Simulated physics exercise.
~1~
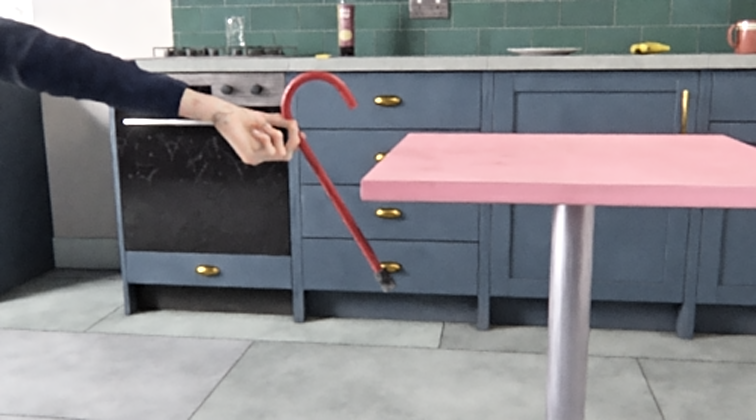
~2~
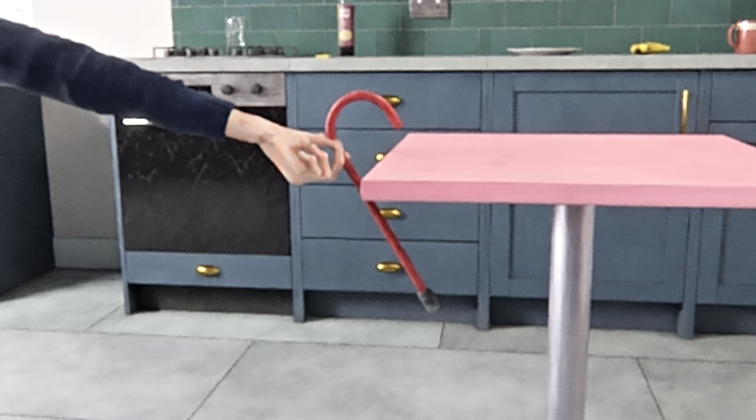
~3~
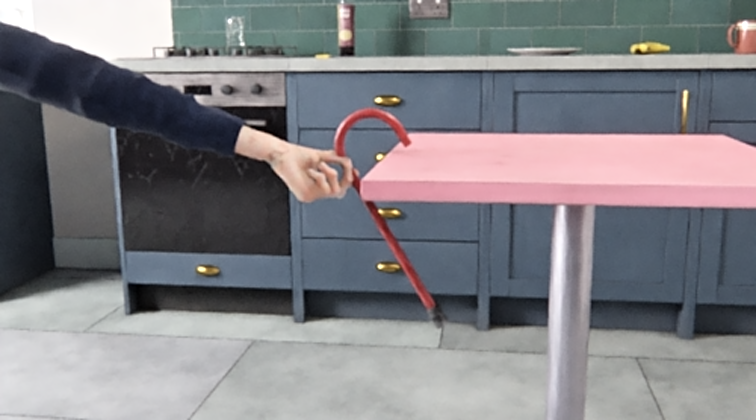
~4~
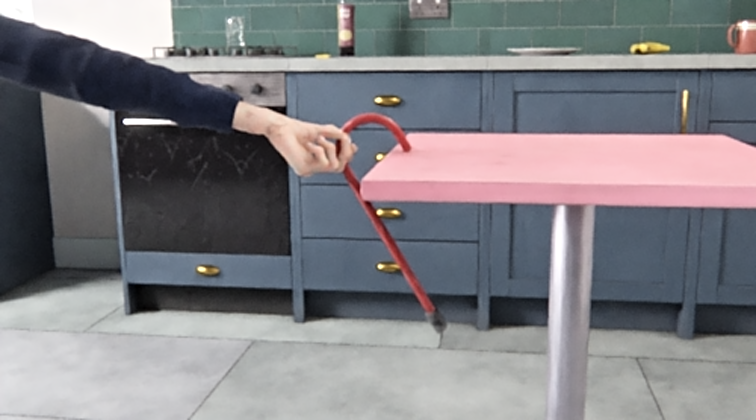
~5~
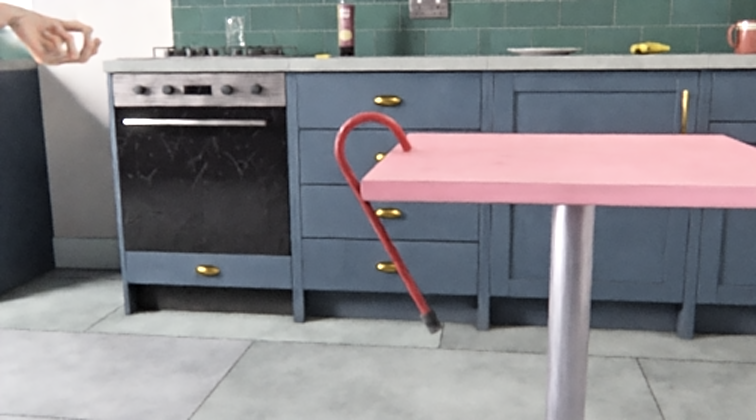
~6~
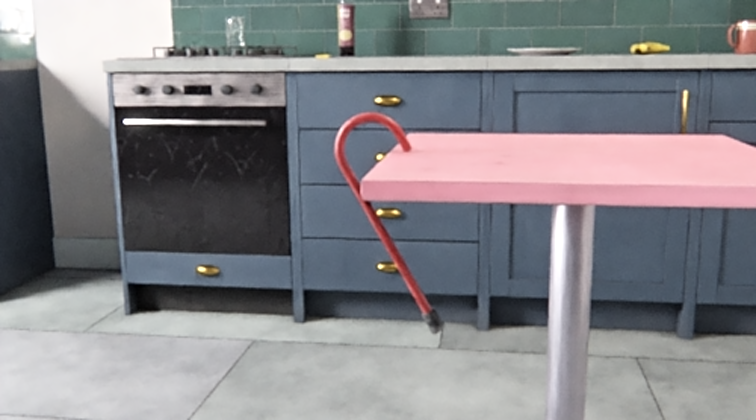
Red cane being hooked by its crook over the edge of a pink table, staying hung as the hand withdraws left.
